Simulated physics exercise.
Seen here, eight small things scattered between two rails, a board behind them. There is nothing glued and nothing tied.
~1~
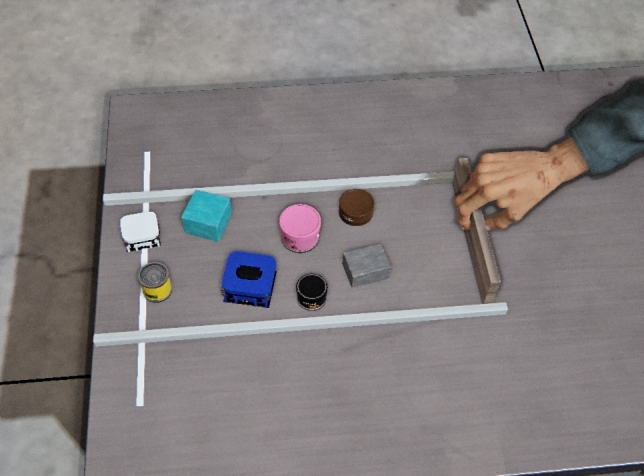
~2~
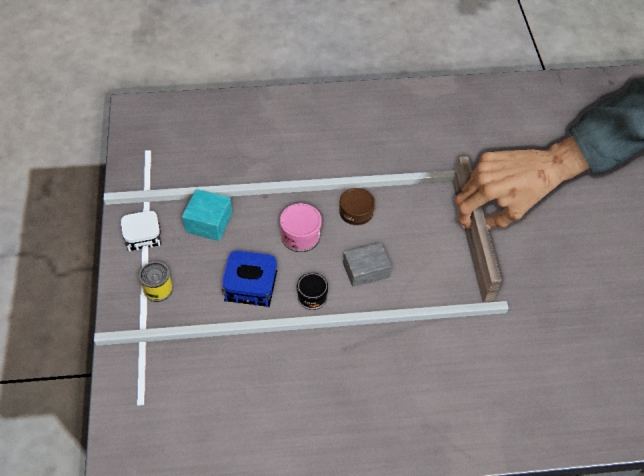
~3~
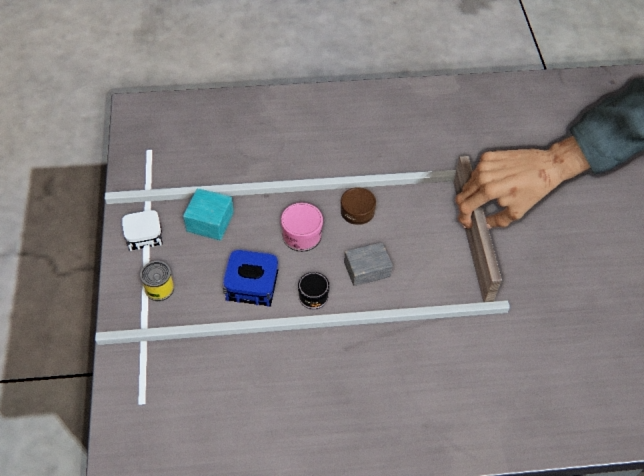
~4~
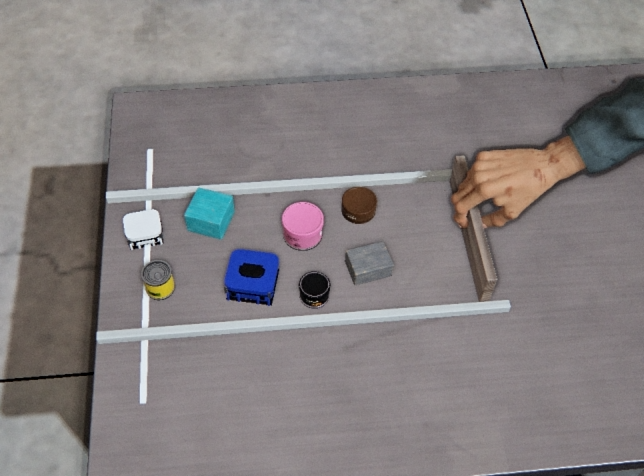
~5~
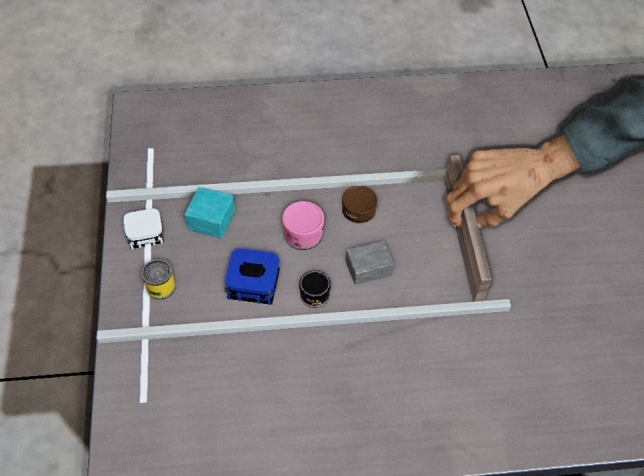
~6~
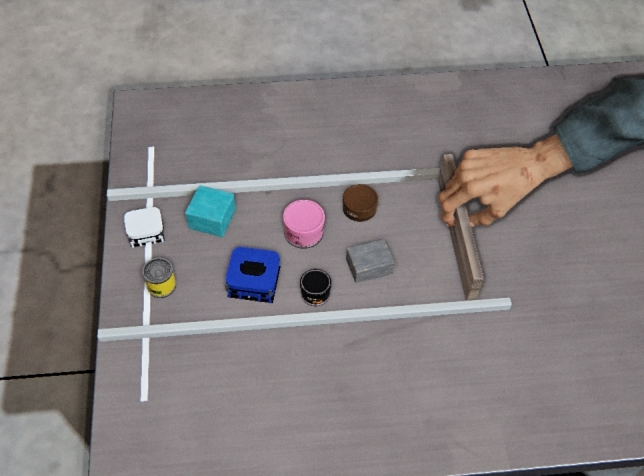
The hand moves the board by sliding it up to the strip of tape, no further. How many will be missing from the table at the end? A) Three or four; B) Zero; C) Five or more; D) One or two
Option A: Three or four.
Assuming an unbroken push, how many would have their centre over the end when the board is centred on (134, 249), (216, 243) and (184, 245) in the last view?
Respectively, 4, 0 and 2.
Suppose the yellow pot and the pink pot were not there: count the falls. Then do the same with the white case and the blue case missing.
Well, the first time you'd get 3, and the next time 2.
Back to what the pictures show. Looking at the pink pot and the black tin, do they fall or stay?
First, the pink pot keeps its place; then the black tin keeps its place.
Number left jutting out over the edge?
The overhang total is 0.
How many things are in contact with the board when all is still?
The count in contact is 4.
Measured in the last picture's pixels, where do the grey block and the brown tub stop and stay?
The grey block stops around (126, 275); the brown tub around (131, 208).
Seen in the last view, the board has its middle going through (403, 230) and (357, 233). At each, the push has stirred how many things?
Tally: 0; 2.
Early on, none off yet; white case at rest near (145, 228); yellow pot at rest near (160, 278); turquoise block at rest near (211, 211).
A while later, none off yet; white case travelled about its own width near (110, 231); yellow pot travelled well along near (93, 285); turquoise block travelled well along near (145, 213).
Finally, the number that fall off is three or four; lost, blue case, turquoise block, yellow pot and white case.
